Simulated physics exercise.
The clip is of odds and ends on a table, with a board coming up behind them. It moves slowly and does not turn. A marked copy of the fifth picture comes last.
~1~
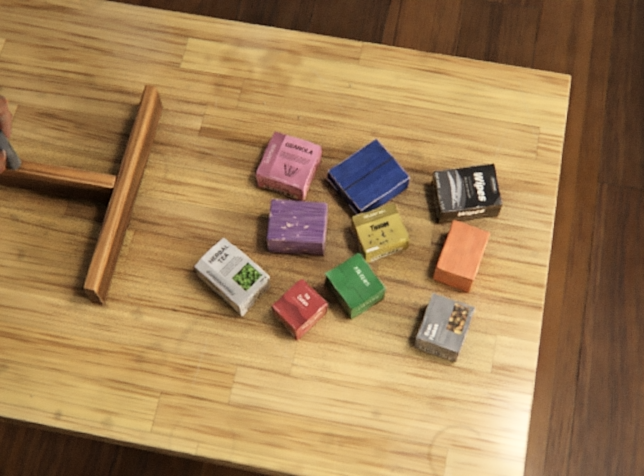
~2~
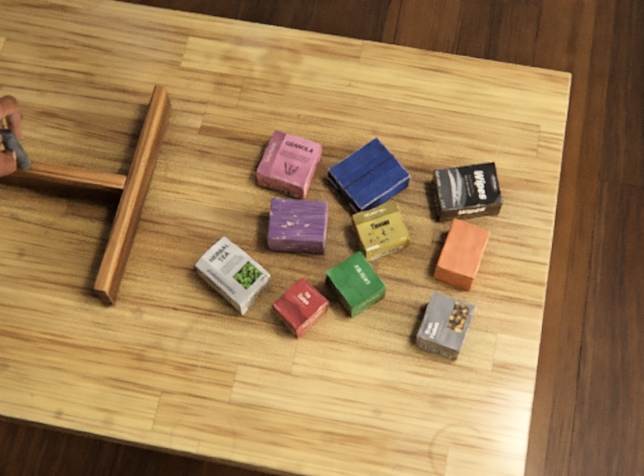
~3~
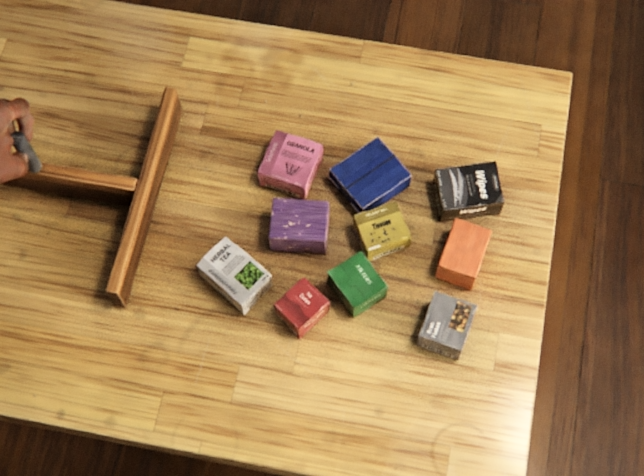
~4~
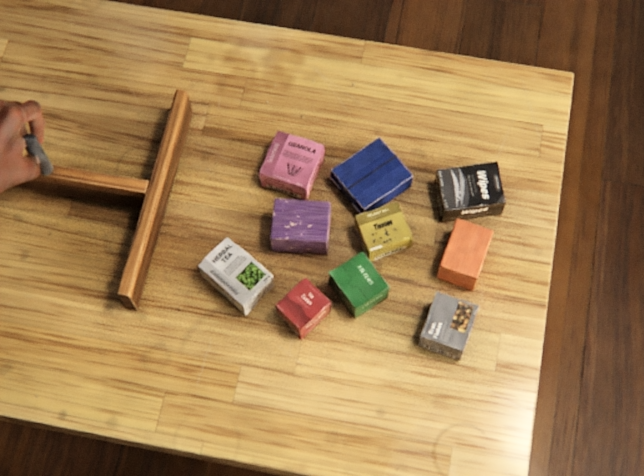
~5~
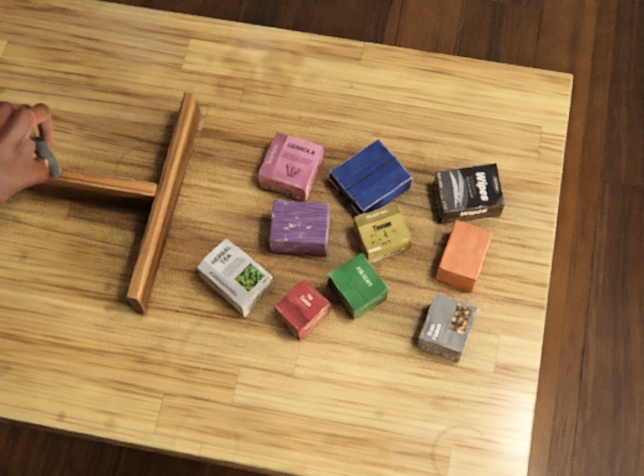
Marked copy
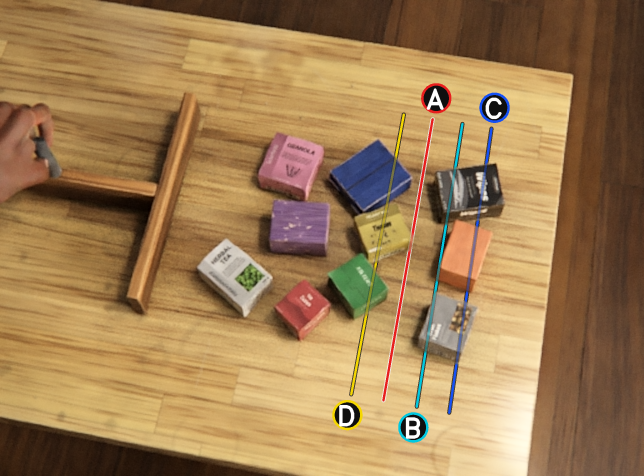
Wooden T-shaped board sliding slowly rightward across a table, pushed by a hand at left, while the colourful small boxes stay still.
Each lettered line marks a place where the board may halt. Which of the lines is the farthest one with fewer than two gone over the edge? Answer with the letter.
The farthest such stop is A.
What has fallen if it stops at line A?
The black box.
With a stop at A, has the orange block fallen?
No.
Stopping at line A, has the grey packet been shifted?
Yes.
On the copy, A at (409, 252); B at (441, 257); C at (472, 262); D at (379, 246).
On A. First, board (250, 206); red packet (322, 316); pink packet (297, 167).
Then, board (339, 221); black box (499, 194); orange block (470, 258).
Finally, board (406, 233); black box over the edge; orange block (535, 269); one fallen.
By contrast, B drops two; C drops five; D is within the limit but short.
